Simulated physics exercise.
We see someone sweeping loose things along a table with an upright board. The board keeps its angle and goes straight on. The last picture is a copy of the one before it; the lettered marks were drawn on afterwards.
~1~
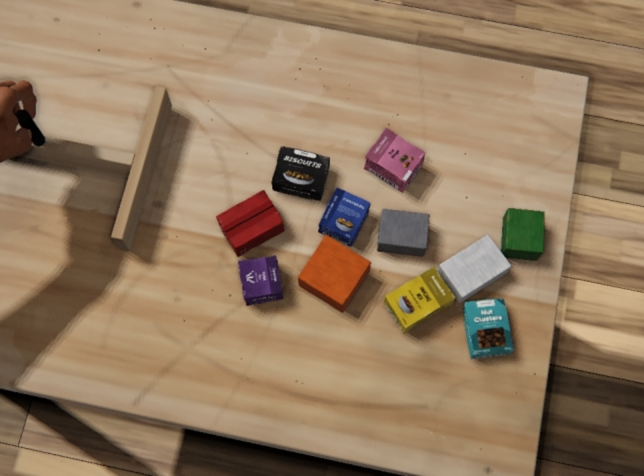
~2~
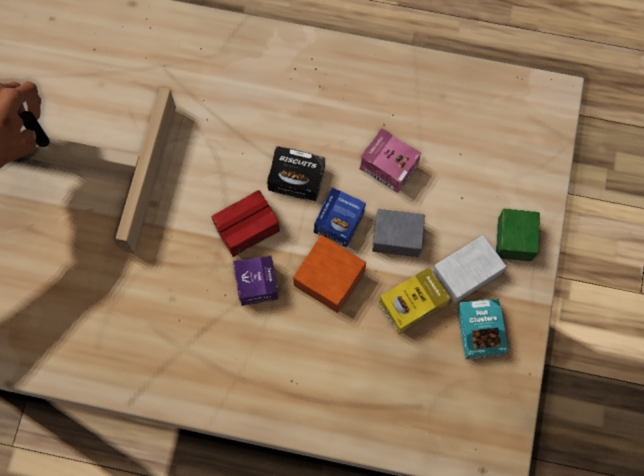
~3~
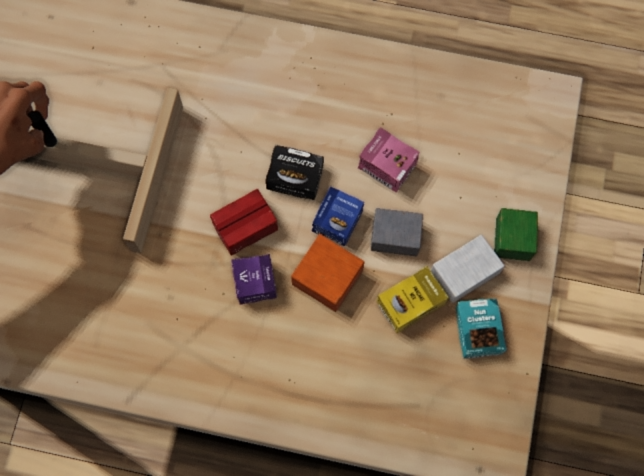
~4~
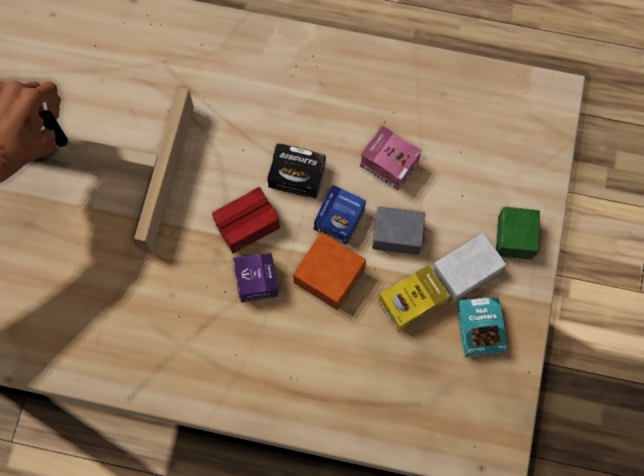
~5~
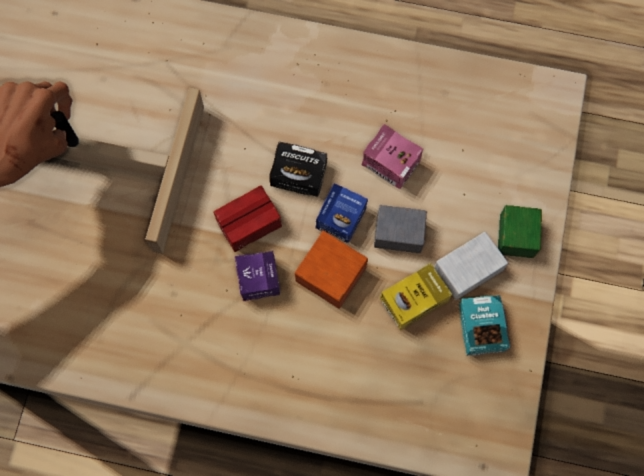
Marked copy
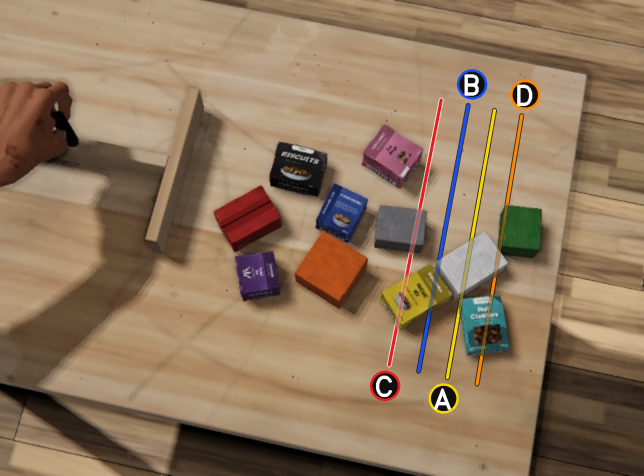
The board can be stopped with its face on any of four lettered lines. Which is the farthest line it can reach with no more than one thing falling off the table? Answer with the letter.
It can go as far as B.
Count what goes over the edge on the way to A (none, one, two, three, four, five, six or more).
By then, three.
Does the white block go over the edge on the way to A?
Yes.
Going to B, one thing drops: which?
The white block goes over.
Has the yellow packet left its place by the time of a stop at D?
By then, yes.
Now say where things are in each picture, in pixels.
In the first picture, white block (474, 269); black packet (301, 174); green block (523, 235).
In the second picture, board (143, 162); purple box (256, 281).
In the third picture, board (152, 162); blue packet (338, 217).
In the fourth picture, board (162, 162); grey block (398, 230).
In the fifth picture, board (173, 162); red box (248, 219); pink packet (392, 157); white block (471, 266).
On the marked copy, A at (472, 238); B at (445, 232); C at (416, 227); D at (500, 244).
Following B. Soon after the start, board (270, 182); purple box (274, 285); black packet (310, 172).
Later, board (368, 202); green block (528, 225); white block (512, 281).
In the end, board (444, 218); white block over the edge; turquoise packet (536, 362); one fallen.
As for the rest, A drops three; C is within the limit but short; D drops five.
